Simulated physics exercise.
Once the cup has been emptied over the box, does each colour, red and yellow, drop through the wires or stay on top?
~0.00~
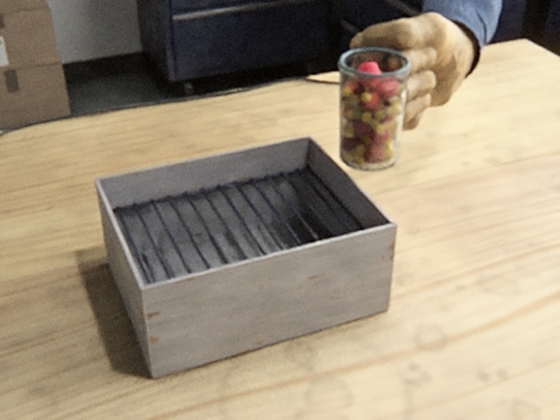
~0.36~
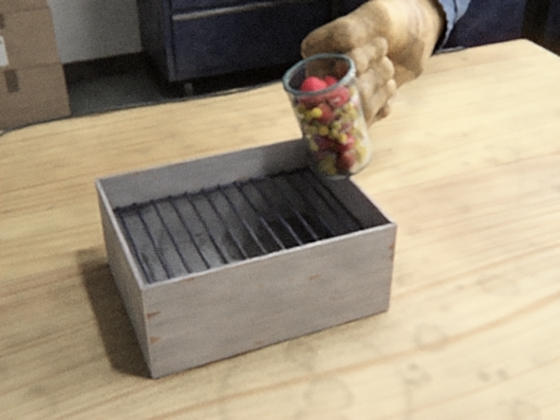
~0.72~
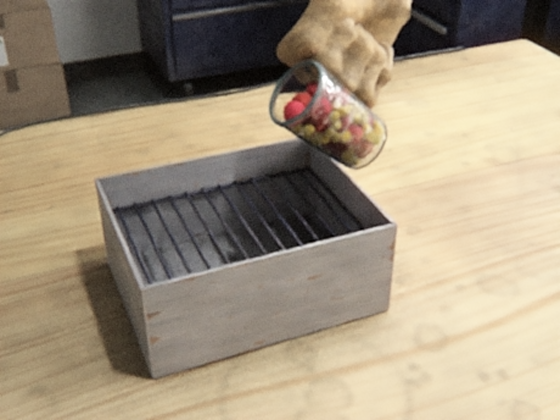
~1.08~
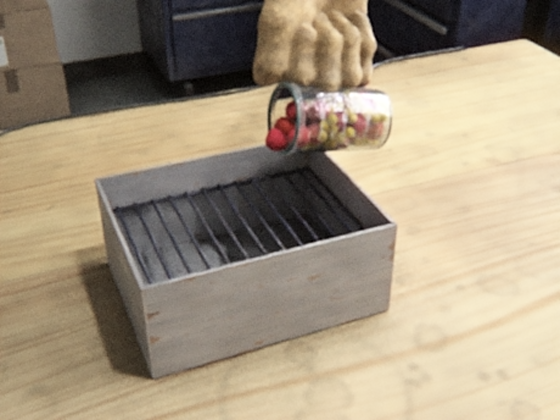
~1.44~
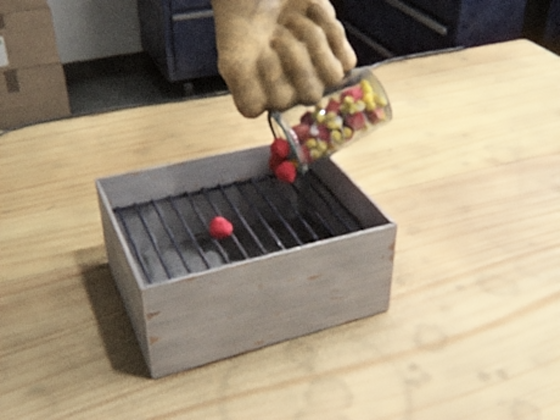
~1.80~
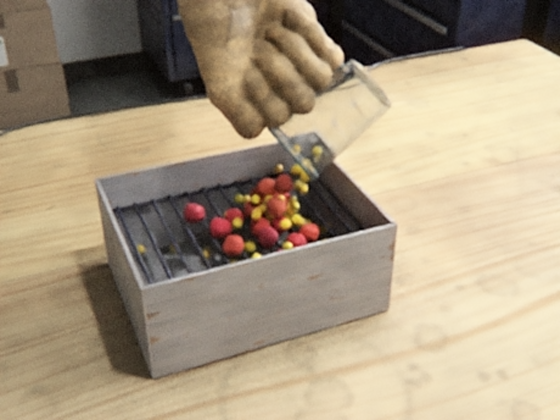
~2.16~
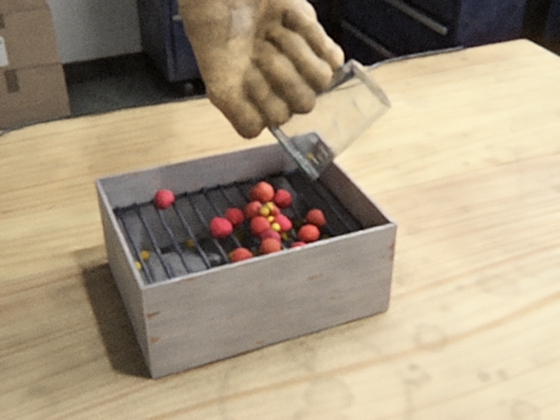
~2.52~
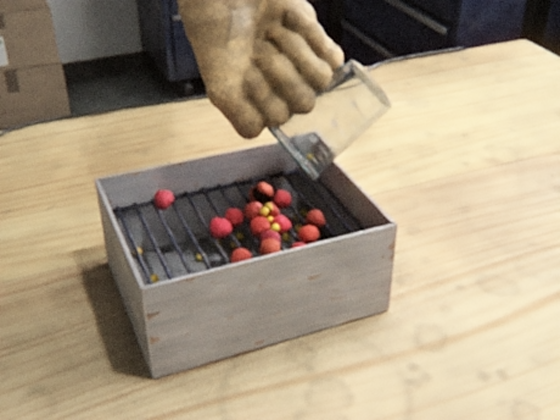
The red pieces all stay on top of the wires. The yellow ones drop through, apart from a few still resting on top at the end.
